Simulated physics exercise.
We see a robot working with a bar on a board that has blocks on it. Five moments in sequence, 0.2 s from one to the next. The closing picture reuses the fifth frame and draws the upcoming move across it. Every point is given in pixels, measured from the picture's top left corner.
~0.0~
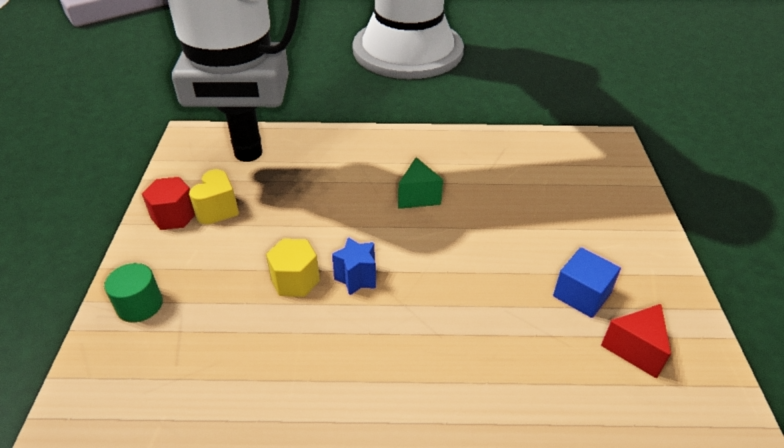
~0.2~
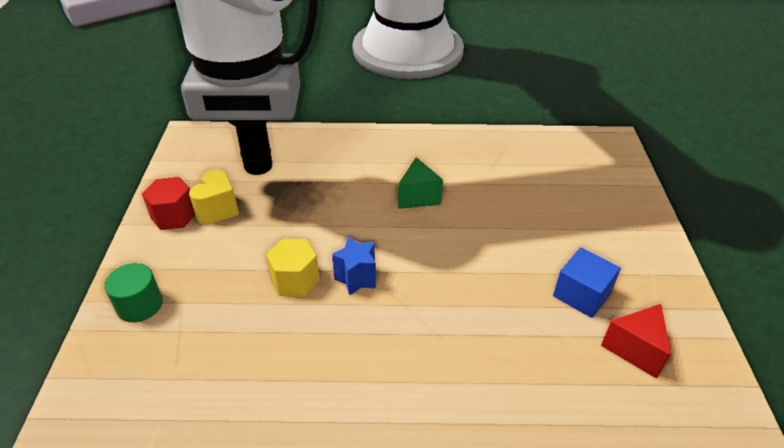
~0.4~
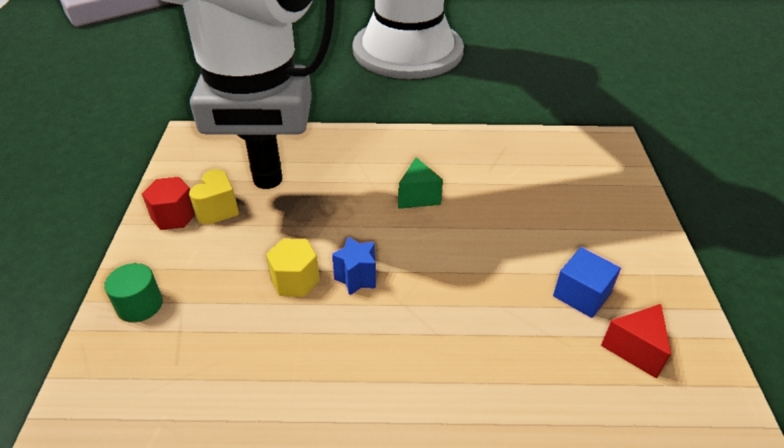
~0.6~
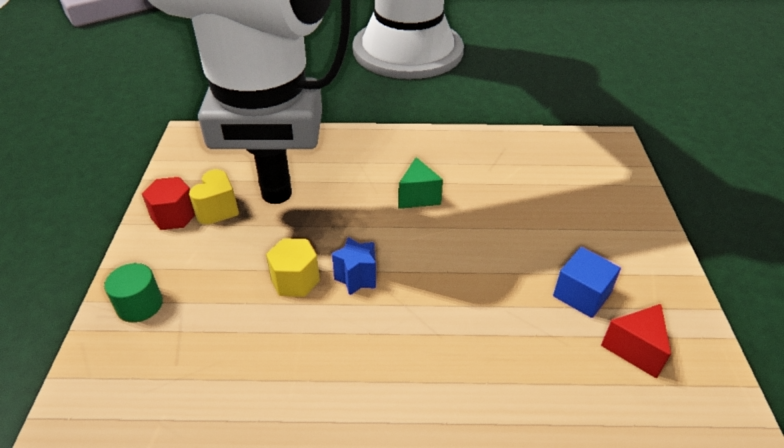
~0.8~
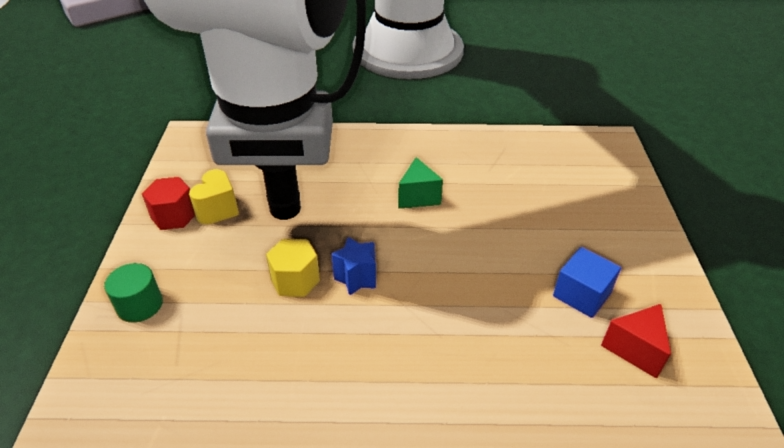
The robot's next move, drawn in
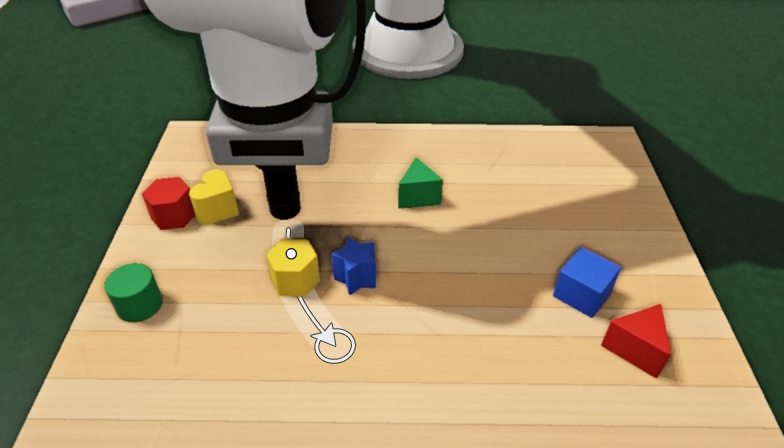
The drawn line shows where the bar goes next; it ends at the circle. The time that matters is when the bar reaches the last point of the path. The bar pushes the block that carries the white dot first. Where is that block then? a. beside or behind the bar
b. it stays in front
Answer: B.
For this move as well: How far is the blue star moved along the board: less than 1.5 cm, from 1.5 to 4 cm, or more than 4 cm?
The answer will be the short band, under 1.5 cm.
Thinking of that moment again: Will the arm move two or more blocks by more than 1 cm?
No, I don't think so.
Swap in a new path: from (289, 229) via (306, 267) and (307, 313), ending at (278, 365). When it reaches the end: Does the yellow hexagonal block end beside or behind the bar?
That would be a no.
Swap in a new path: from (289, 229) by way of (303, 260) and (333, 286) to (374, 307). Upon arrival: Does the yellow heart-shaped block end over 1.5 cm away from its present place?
No, it doesn't check out.
The line goes from (289, 229) by way of (290, 267) and (305, 306) to (335, 346); the dot is on the yellow hexagonal block.
What follows on the original path. One third of the way, bar at (287, 249); yellow hexagonal block at (298, 270).
Two thirds of the way, bar at (302, 288); yellow hexagonal block at (323, 308), turned 35° anticlockwise.
At the end, bar at (333, 327); yellow hexagonal block at (361, 348), turned 45° anticlockwise; blue star unmoved.
